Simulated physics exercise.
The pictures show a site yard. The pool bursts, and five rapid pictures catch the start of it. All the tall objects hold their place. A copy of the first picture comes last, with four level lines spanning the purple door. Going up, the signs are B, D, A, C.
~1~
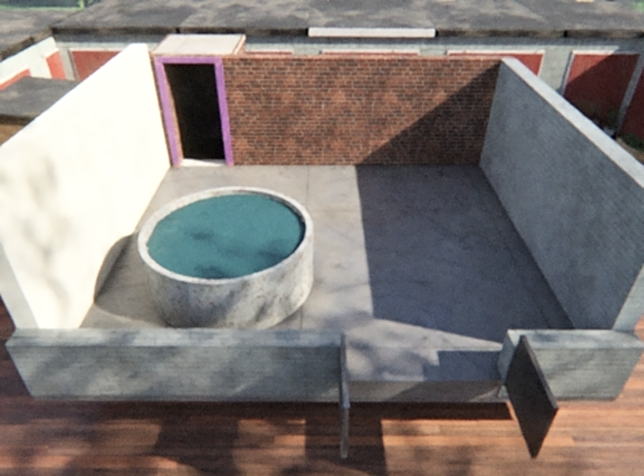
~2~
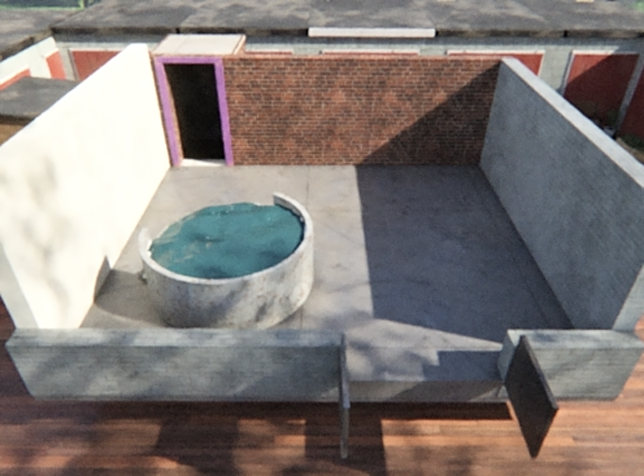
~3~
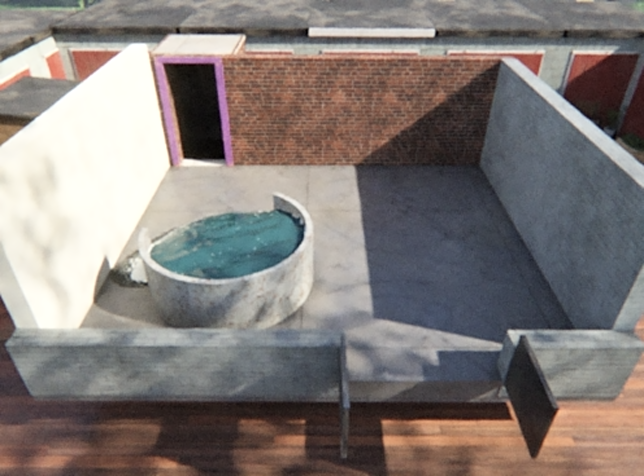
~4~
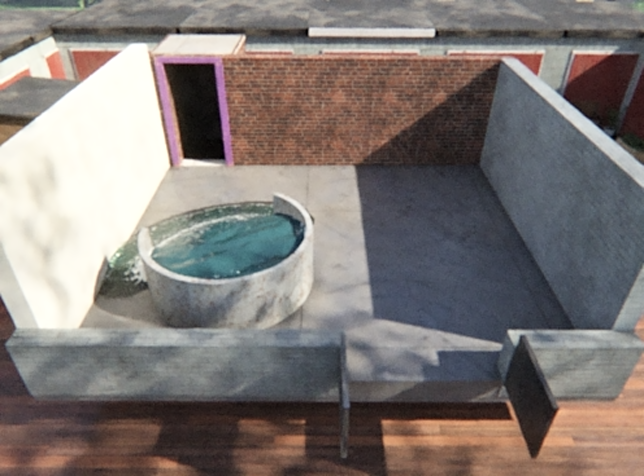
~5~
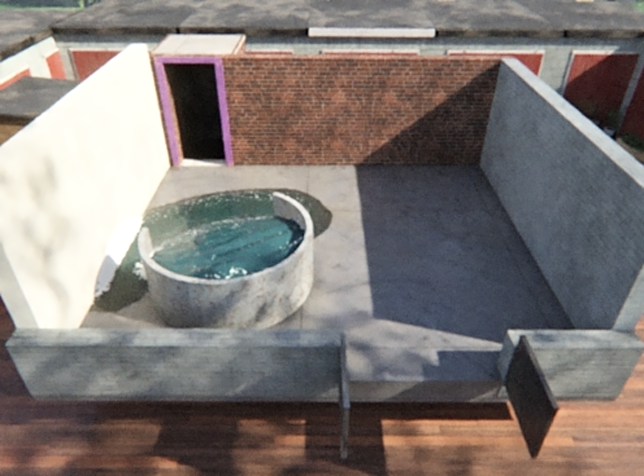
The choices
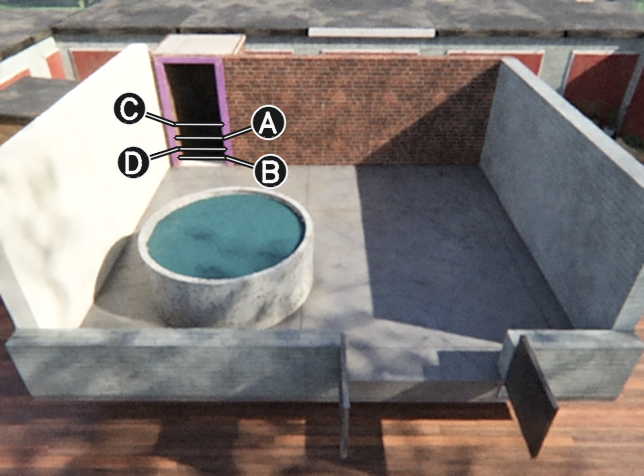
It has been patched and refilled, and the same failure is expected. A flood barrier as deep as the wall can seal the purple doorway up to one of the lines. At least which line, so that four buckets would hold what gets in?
A is the one.
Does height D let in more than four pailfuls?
Yes, that goes wrong.
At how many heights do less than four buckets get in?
Two.
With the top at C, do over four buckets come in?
No.
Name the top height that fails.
Here it is height D.
On the marked copy, A at (200, 137); B at (203, 157); C at (198, 124); D at (201, 148); from the bottom up B, D, A, C.
For height A, a splash gets over, under a bucket.
For height B, dozens of bucketfuls pour in.
For height C, nothing gets over.
For height D, about 11 bucketfuls get in.
